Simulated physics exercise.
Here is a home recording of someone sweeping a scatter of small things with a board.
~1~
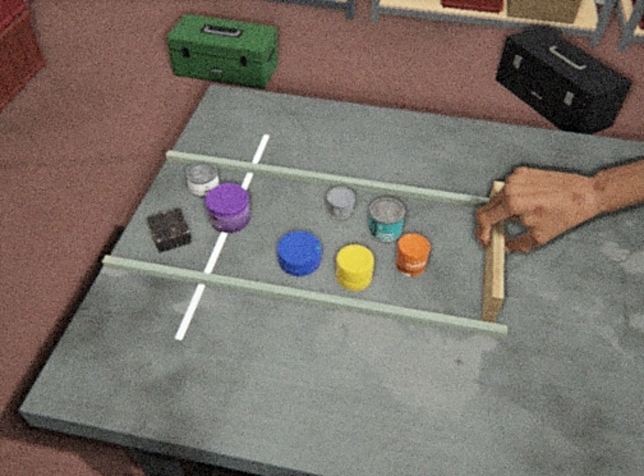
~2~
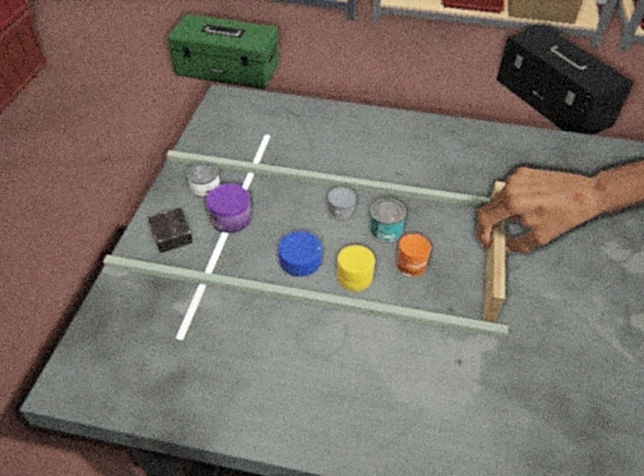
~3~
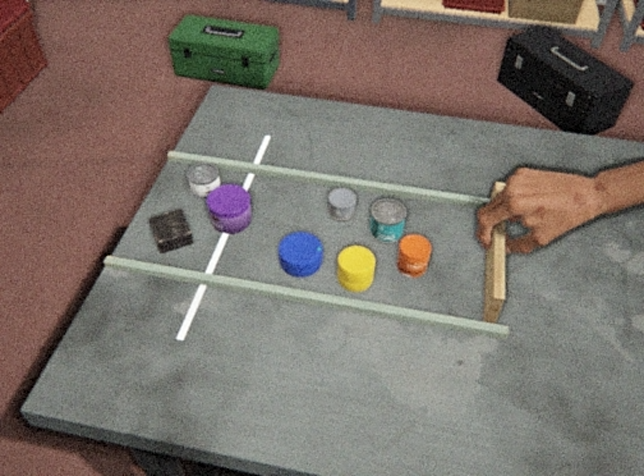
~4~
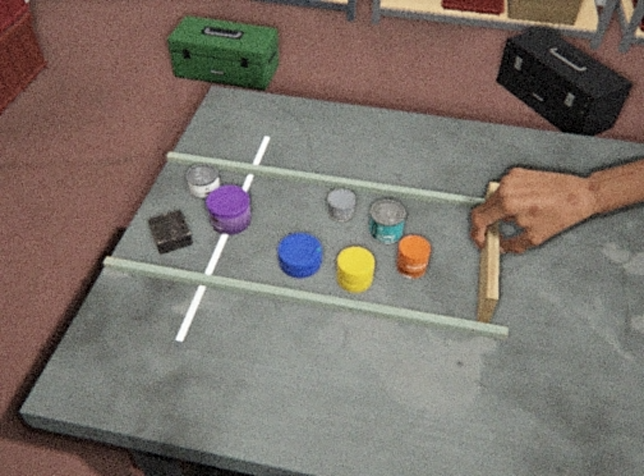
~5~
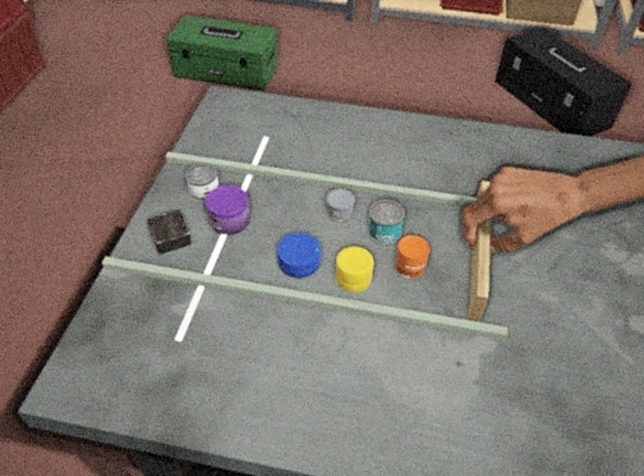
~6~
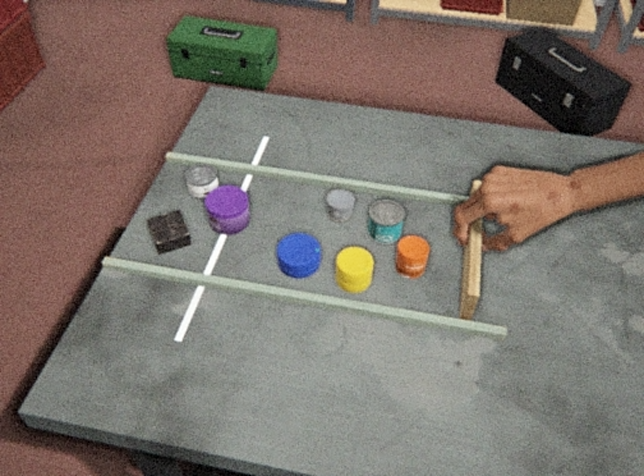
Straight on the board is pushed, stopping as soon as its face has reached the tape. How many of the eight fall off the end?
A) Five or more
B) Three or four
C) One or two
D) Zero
The answer is D.
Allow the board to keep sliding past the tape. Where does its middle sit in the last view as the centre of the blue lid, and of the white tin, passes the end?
The blue lid puts it at (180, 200), the white tin at (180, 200).
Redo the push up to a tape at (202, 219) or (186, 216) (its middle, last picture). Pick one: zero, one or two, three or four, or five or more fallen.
First tape: One to two; second tape: One to two.
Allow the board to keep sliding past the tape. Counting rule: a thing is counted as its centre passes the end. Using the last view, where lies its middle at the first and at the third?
First about (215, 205), next about (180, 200).
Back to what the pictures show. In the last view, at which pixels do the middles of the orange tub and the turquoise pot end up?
About (211, 220), and about (218, 198).
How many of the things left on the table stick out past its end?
The total here is 1.
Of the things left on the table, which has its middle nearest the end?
The black block.
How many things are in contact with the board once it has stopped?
The count is 4.
Soon after, none off yet; black block at rest near (169, 232); white tin at rest near (202, 182); purple tub at rest near (228, 211).
After that, none off yet; black block at rest near (167, 232); white tin at rest near (201, 180); purple tub displaced a little near (213, 199).
In the end, the number that fall off is zero.
